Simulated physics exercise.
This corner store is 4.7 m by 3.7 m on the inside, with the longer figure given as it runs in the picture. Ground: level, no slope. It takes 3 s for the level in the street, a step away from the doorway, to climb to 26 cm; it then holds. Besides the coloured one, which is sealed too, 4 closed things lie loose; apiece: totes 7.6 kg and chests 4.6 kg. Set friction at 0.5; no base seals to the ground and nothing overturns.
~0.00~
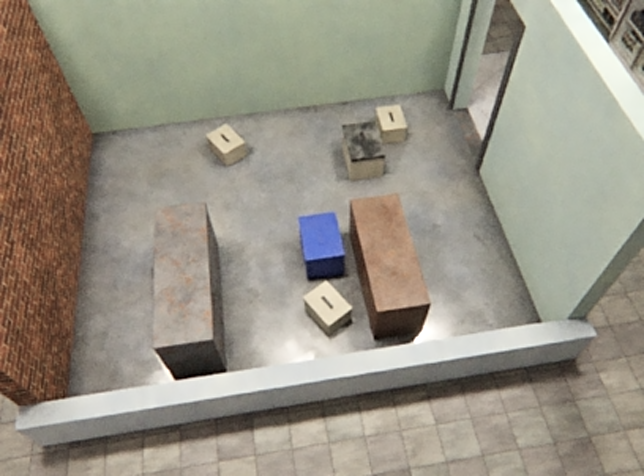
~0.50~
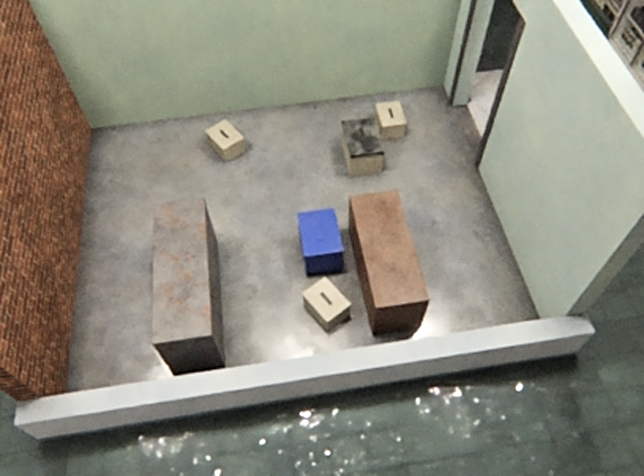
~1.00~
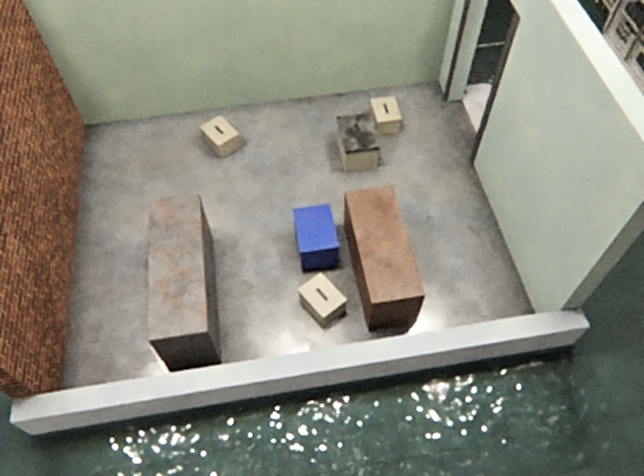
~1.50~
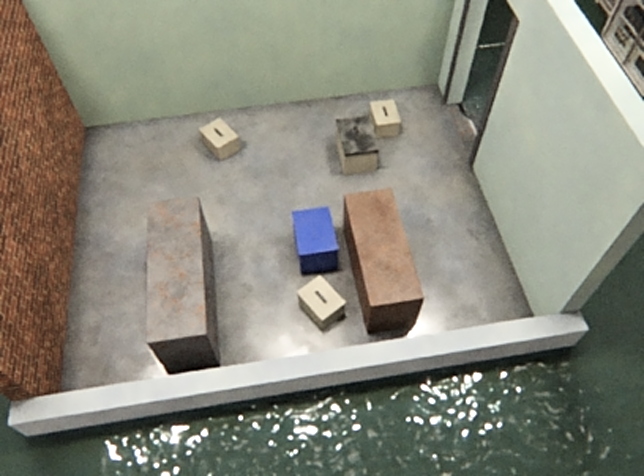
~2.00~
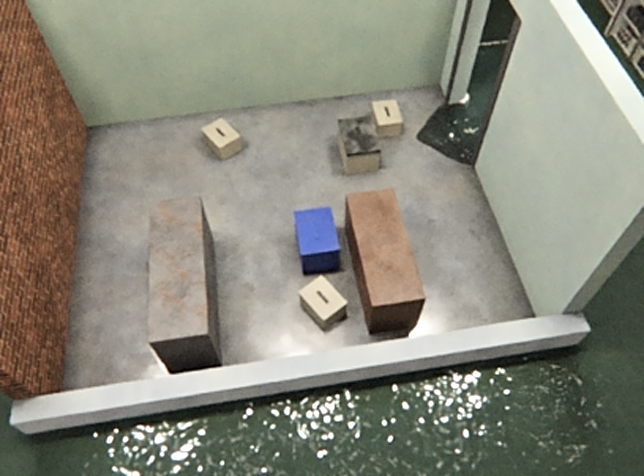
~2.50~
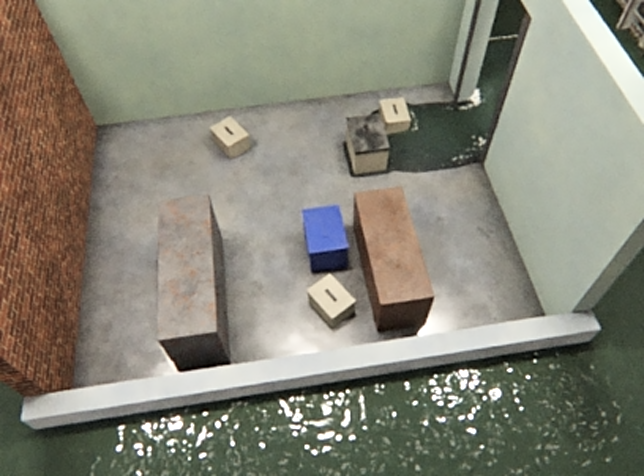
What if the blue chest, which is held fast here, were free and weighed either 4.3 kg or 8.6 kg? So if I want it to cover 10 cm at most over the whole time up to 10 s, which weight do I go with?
Neither one works.
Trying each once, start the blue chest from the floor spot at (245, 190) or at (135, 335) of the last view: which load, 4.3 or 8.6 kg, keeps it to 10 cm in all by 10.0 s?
Taking the two spots in turn, neither keeps it, then neither keeps it.
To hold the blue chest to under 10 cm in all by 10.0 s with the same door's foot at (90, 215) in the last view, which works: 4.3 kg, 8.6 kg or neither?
Result: Neither option suffices.
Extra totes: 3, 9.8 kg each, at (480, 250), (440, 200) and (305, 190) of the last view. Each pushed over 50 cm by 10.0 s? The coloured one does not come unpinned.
Answer by position: Inside the range; inside the range; outside the range.
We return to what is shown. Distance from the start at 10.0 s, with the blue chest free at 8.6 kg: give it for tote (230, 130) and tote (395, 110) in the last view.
In turn: 250 cm, 400 cm.
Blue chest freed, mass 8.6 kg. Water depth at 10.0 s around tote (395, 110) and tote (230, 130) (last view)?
18 and 19 cm.
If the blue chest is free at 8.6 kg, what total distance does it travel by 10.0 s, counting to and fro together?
I'd say close to 30 cm in total.
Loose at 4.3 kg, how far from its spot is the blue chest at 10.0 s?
60 cm.
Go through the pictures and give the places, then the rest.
In the first frame, the blue chest at (321, 235) rests on the ground; water covers 0.0 m2; 0 of 5 have shifted.
In the second frame, the blue chest at (320, 231), on the bottom; water covers 0.0 m2; 0 of 5 have shifted.
In the third frame, the blue chest at (315, 227) rests on the ground; water covers 0.0 m2; 0 of 5 have shifted.
In the fourth frame, the blue chest at (314, 230), on the bottom; 0.0 m2 under water; 0 of 5 have shifted.
In the fifth frame, the blue chest at (316, 230) rests on the ground; water covers 0.3 m2; 0 of 5 have shifted.
In the sixth frame, the blue chest at (325, 228) rests on the ground; 1.1 m2 under water; 0 of 5 have shifted.
After 3.5 s the blue chest would be 0 cm from its start with 4.3 kg and 0 cm from its start with 8.6 kg; 1 cm of water round it then.
After 4.5 s the blue chest would be 20 cm from its start with 4.3 kg and 8 cm from its start with 8.6 kg; 2 cm of water round it then.
After 7.0 s the blue chest would be 20 cm from its start with 4.3 kg and 10 cm from its start with 8.6 kg; 3 cm of water round it then.
After 10.0 s the blue chest would be 57 cm from its start with 4.3 kg and 16 cm from its start with 8.6 kg; 6 cm of water round it then.
